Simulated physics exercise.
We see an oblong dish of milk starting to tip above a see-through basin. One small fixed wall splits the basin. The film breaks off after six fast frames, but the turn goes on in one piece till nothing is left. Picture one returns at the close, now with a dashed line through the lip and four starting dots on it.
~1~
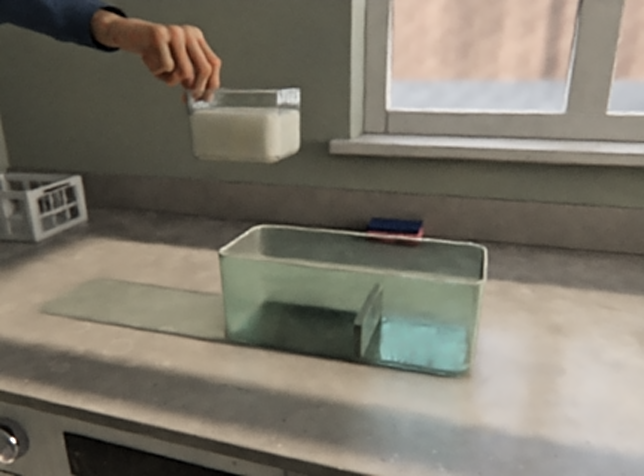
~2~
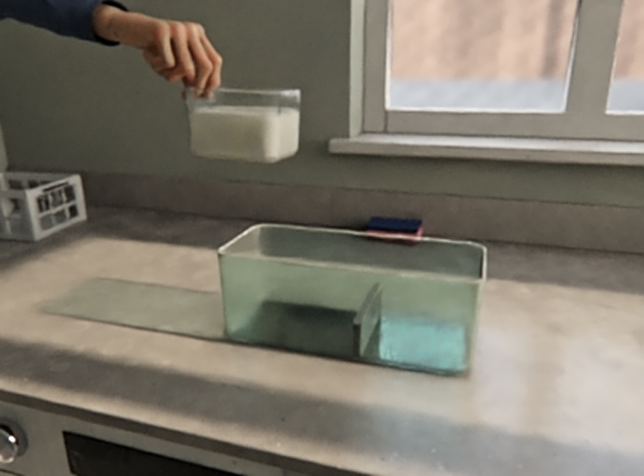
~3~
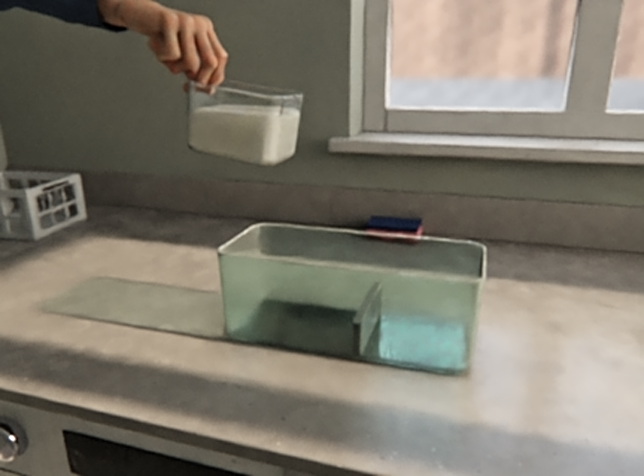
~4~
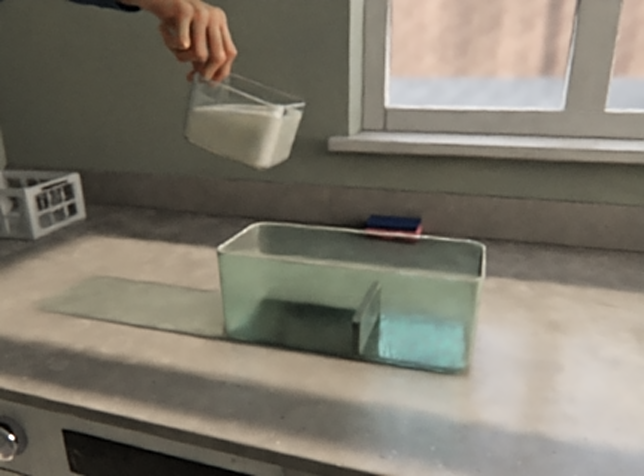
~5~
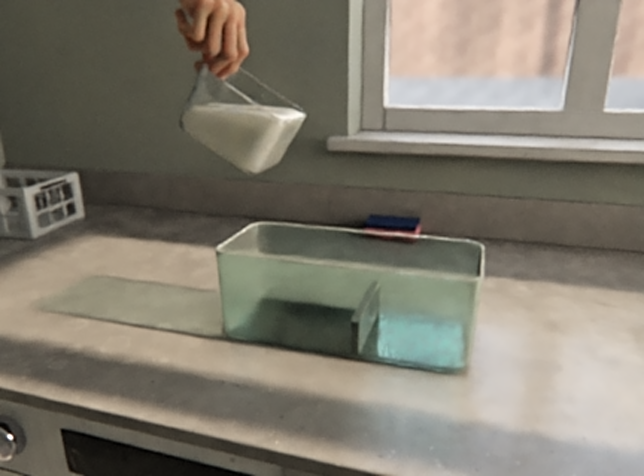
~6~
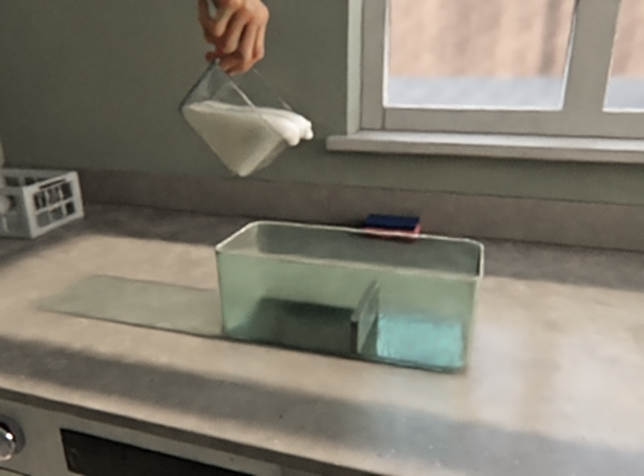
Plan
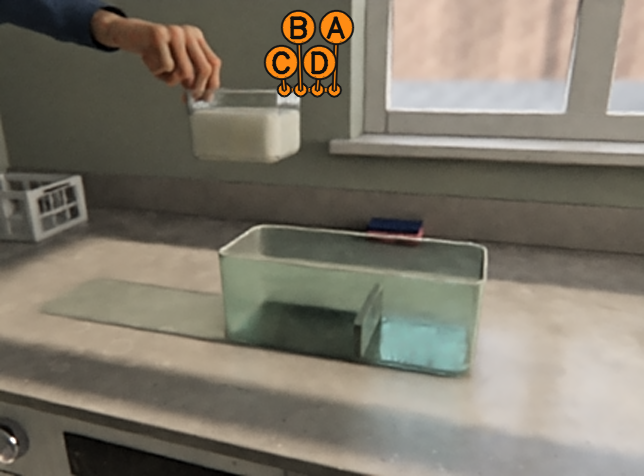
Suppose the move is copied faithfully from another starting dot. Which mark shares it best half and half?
D beats the others.
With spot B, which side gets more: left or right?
The left one.
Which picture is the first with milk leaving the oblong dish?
Picture 6.
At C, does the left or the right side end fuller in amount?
The left one.
In orange, A at (334, 90); B at (300, 89); C at (284, 89); D at (317, 89).
With A, about 28 % ends left of the wall and 71 % right of it.
With B, about 80 % ends left of the wall and 18 % right of it.
With C, about 94 % ends left of the wall and 5 % right of it.
With D, about 45 % ends left of the wall and 54 % right of it.
